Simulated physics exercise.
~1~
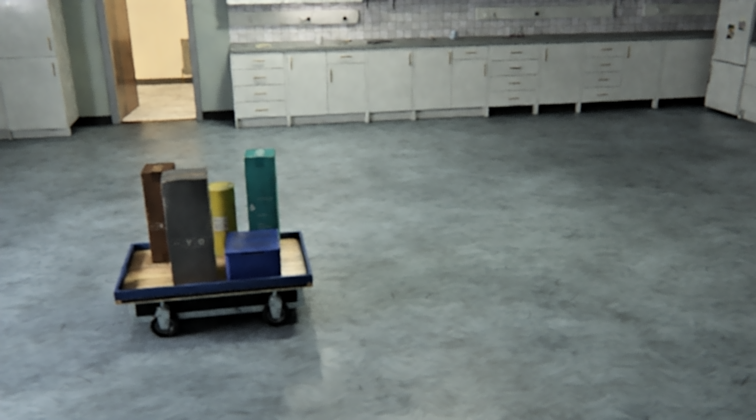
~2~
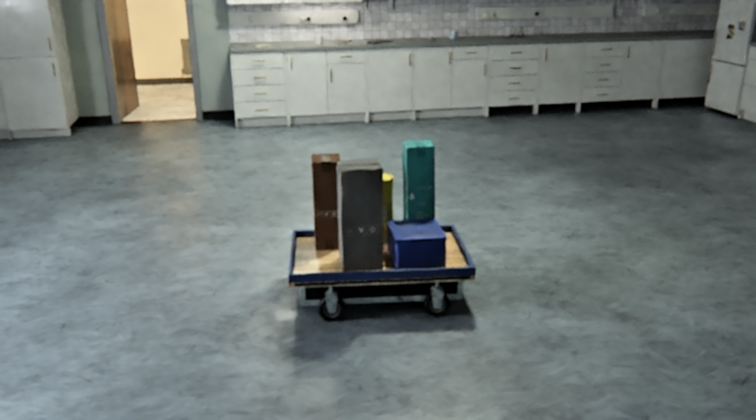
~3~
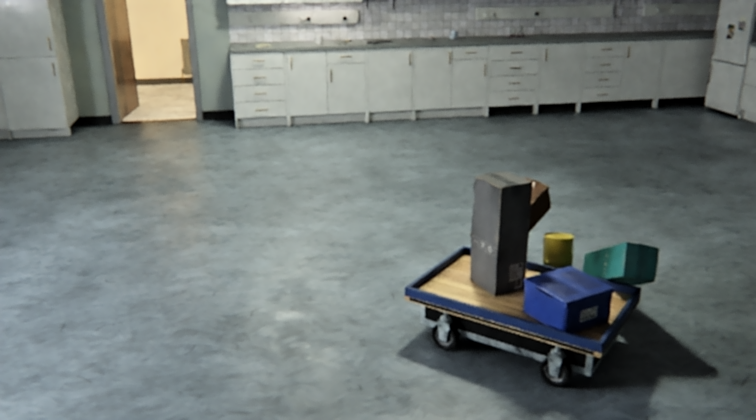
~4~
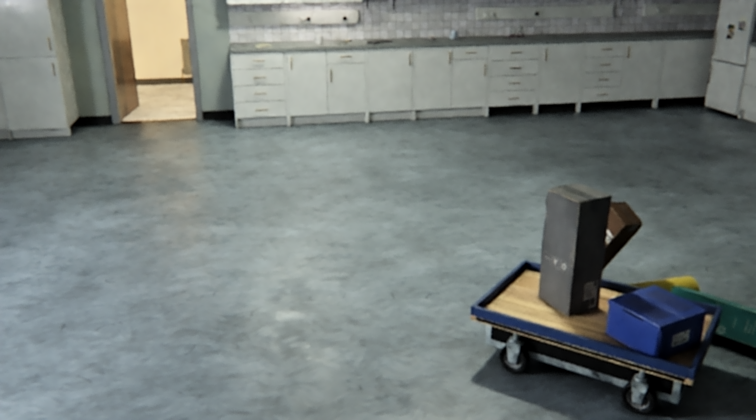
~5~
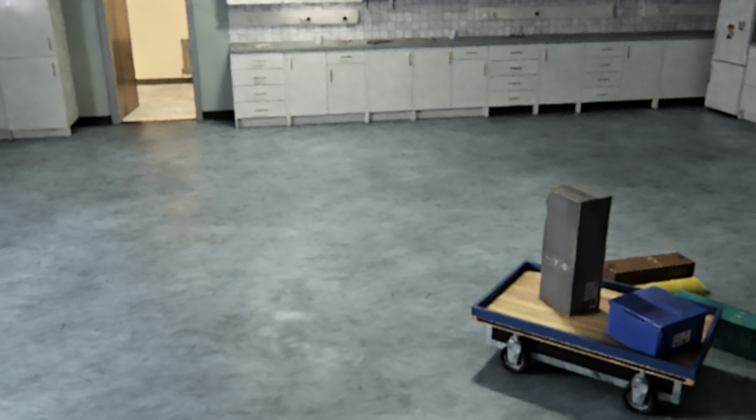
A flat cart carrying four boxes and a yellow canister rolled right across the floor and swung around, and the canister, turquoise box and brown box toppled off behind it, leaving the grey box upright and the blue tote aboard the stopped cart.
